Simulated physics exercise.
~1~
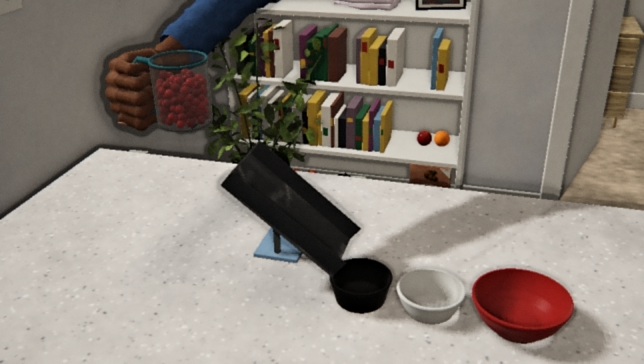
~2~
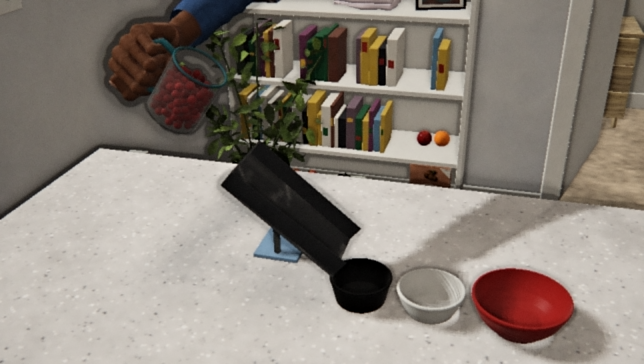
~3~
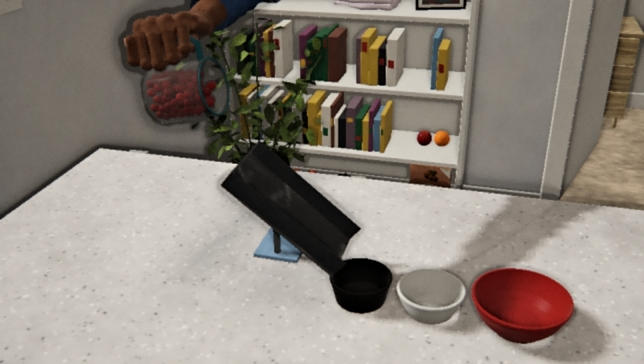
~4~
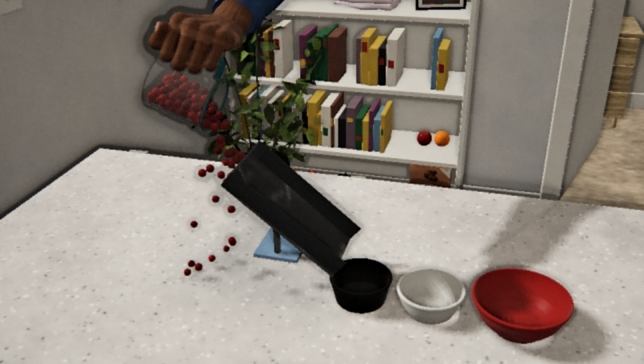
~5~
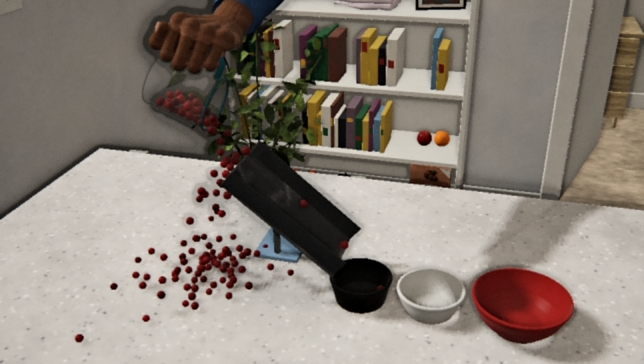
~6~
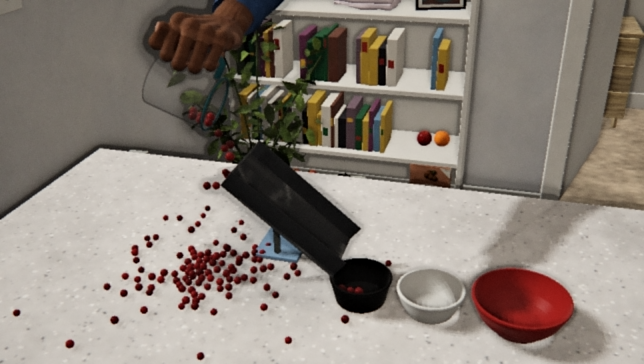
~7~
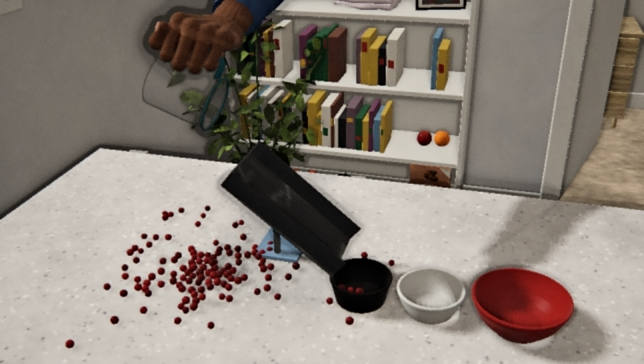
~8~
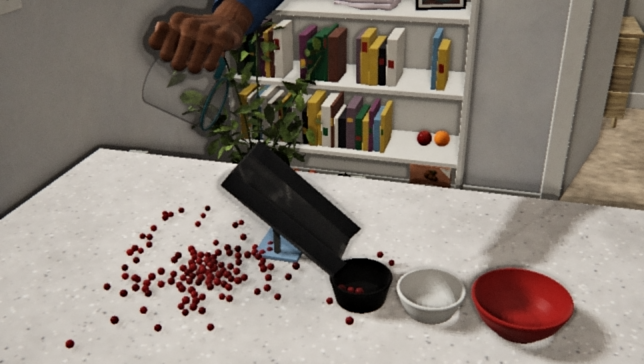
A hand tipped a clear cup of cranberries over the top of a sloping black chute, but most spilled onto the speckled table and scattered, while just a few ended up in the black dish and the white and red bowls stayed empty.
